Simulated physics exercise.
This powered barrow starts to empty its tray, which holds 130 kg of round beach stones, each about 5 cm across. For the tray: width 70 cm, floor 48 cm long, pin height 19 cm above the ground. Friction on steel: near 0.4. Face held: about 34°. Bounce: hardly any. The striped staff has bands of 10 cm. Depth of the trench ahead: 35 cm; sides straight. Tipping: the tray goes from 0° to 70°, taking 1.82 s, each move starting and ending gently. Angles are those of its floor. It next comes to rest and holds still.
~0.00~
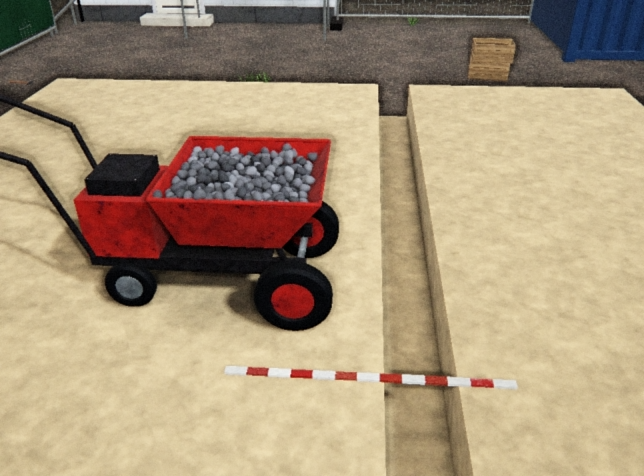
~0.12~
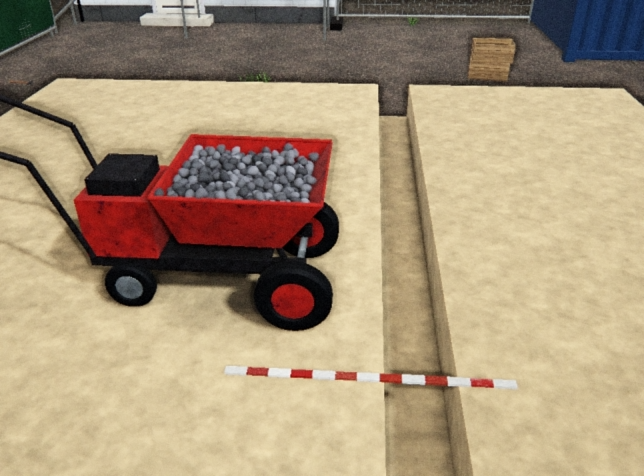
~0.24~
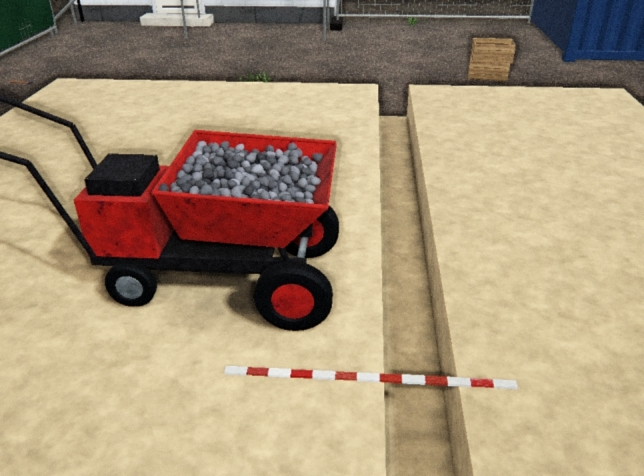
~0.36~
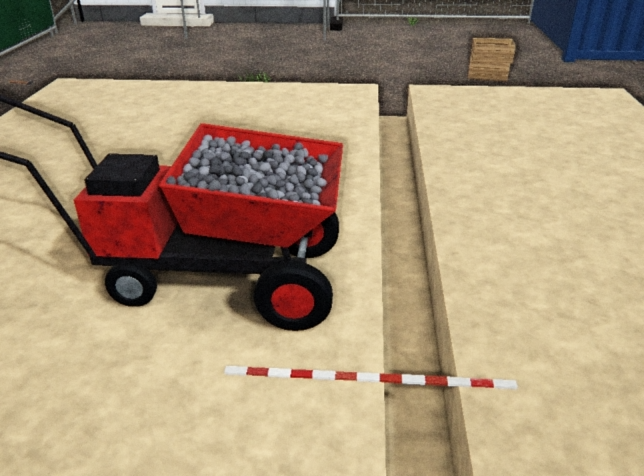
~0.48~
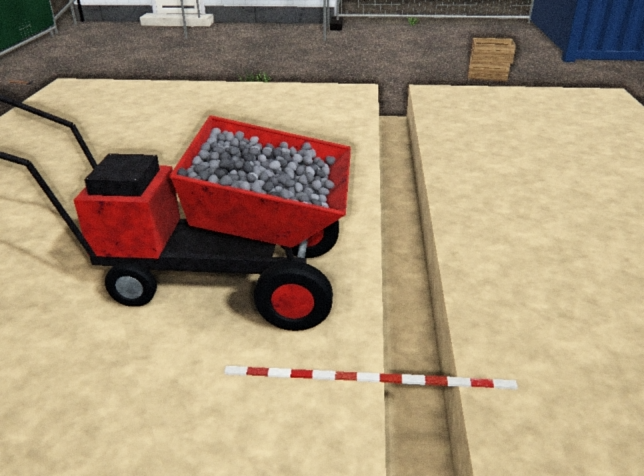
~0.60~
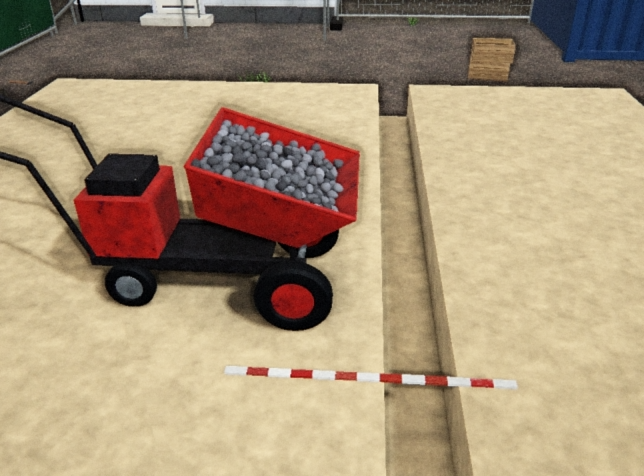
A red powered barrow with black handles and a tray of rounded grey stones stands at left on pale, sandy-coloured ground, seen from above and to one side by a still camera. To its right a narrow, straight-sided trench runs away towards dark gravel, fencing and a blue container, with a red-and-white striped staff lying across it. The tray slowly tilts, its rear rising and its front edge shifting right, while the wheels stay put.
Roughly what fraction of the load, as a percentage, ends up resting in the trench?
Roughly 66 per cent of the load.
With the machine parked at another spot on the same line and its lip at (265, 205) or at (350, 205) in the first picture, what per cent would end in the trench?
Roughly 95 in a hundred from the first, 35 in a hundred from the second.
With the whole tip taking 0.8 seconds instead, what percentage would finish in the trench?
Roughly 50 per cent would.
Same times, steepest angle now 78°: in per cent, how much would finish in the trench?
Close to 65 per cent then.
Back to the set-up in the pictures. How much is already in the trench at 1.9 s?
About 35%.
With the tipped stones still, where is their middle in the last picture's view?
The tipped stones centre close to (427, 329).
After 1.4 s the floor is at 59°; 98 % in the tray, 2 % in the trench; the foremost stones are at (431, 265).
After 1.9 s the floor is at 70°; 35 % in the tray, 37 % in the trench, 28 % past the trench; the foremost stones are at (551, 308).
After 2.3 s the floor is at 70°; 14 % in the tray, 51 % in the trench, 34 % past the trench; the foremost stones are at (618, 330).
After 4.2 s the floor is at 70°; 0 % in the tray, 66 % in the trench, 34 % past the trench; the foremost stones are at (640, 330).
